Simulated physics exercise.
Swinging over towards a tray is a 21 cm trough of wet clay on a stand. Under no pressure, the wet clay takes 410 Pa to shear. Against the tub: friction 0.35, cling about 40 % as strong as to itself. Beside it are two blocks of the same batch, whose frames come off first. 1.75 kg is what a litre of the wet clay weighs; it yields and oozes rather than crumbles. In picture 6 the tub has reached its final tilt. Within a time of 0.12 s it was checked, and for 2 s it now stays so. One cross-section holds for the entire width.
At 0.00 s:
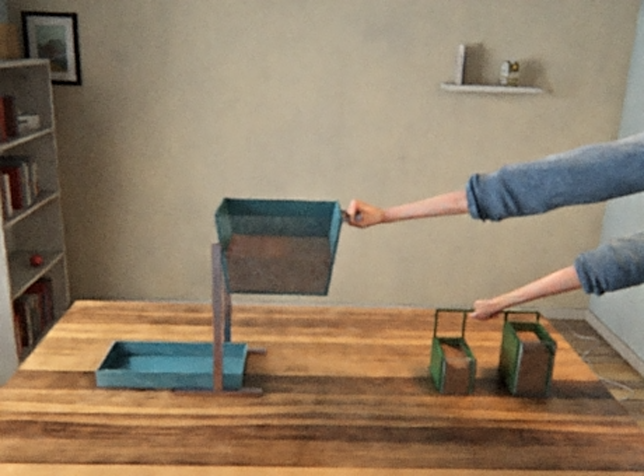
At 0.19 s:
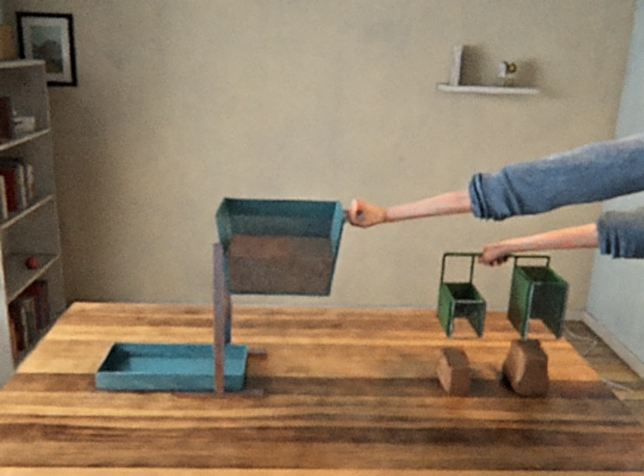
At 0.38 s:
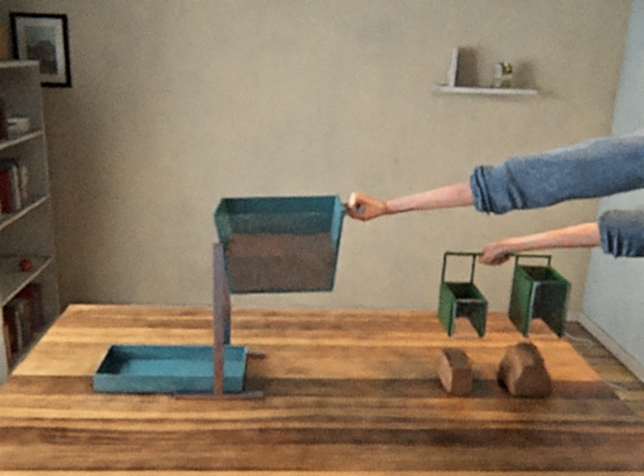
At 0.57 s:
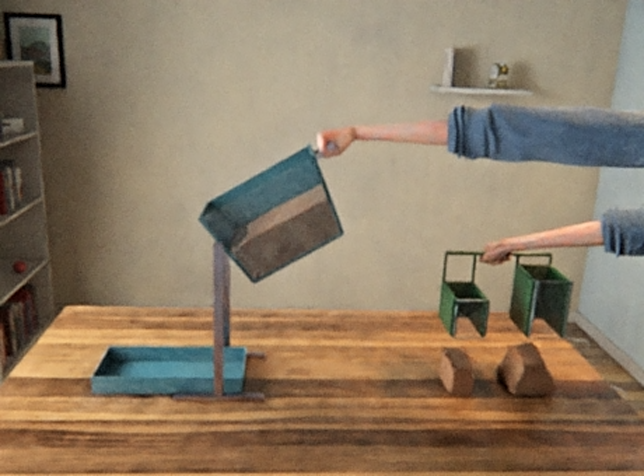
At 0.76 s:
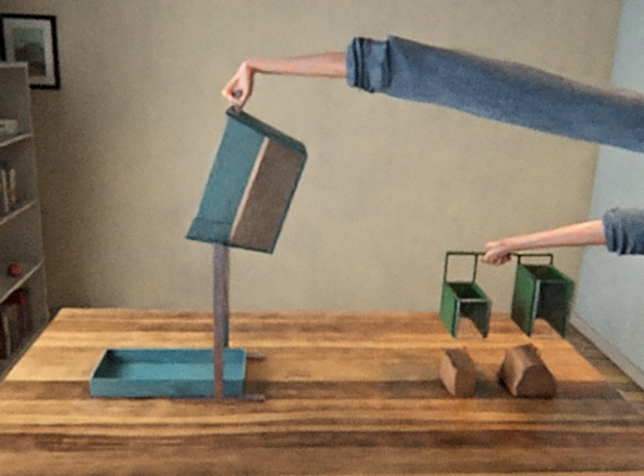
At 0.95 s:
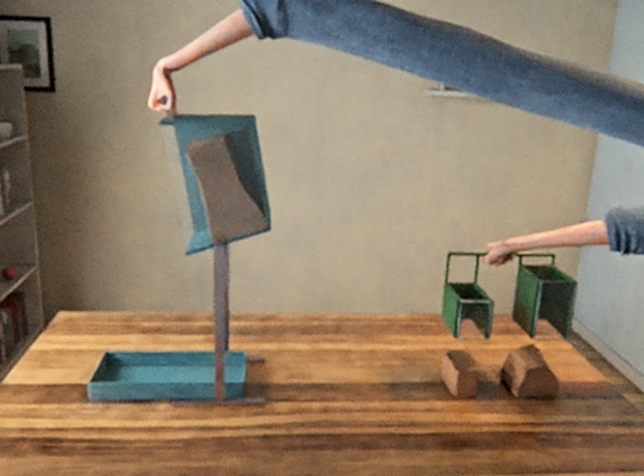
A hand lifts a pair of green open boxes off two brown clay blocks on a wooden table, and the larger block slumps slightly lower. Another hand then swings a blue tub of clay leftward past upright above a blue tray, the clay shifting inside it.
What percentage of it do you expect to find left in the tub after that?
About 31 percent is left in the tub.
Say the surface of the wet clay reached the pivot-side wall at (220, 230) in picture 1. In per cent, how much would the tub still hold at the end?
In that case, around 16 percent.
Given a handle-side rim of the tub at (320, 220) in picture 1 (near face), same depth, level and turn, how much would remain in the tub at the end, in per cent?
Remaining in tub at end: Approx. 40 %.
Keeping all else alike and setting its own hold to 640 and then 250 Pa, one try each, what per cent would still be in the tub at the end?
30 in a hundred, followed by 20 in a hundred.
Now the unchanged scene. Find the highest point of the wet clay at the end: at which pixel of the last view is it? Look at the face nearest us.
Looking at the last picture, I'd put it at about (236, 218).
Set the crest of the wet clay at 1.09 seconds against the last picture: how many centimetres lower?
Around 15 cm below its level in the last picture.
By 1.09 s, the tub is at 100 degrees and holds 56 %.
By 1.26 s, the tub is at 100 degrees and holds 35 %.
By 1.43 s, the tub is at 100 degrees and holds 31 %.
By 1.60 s, the tub is at 100 degrees and holds 31 %.
By 2.95 s, at the end, the tub is at 100 degrees and holds 31 %.
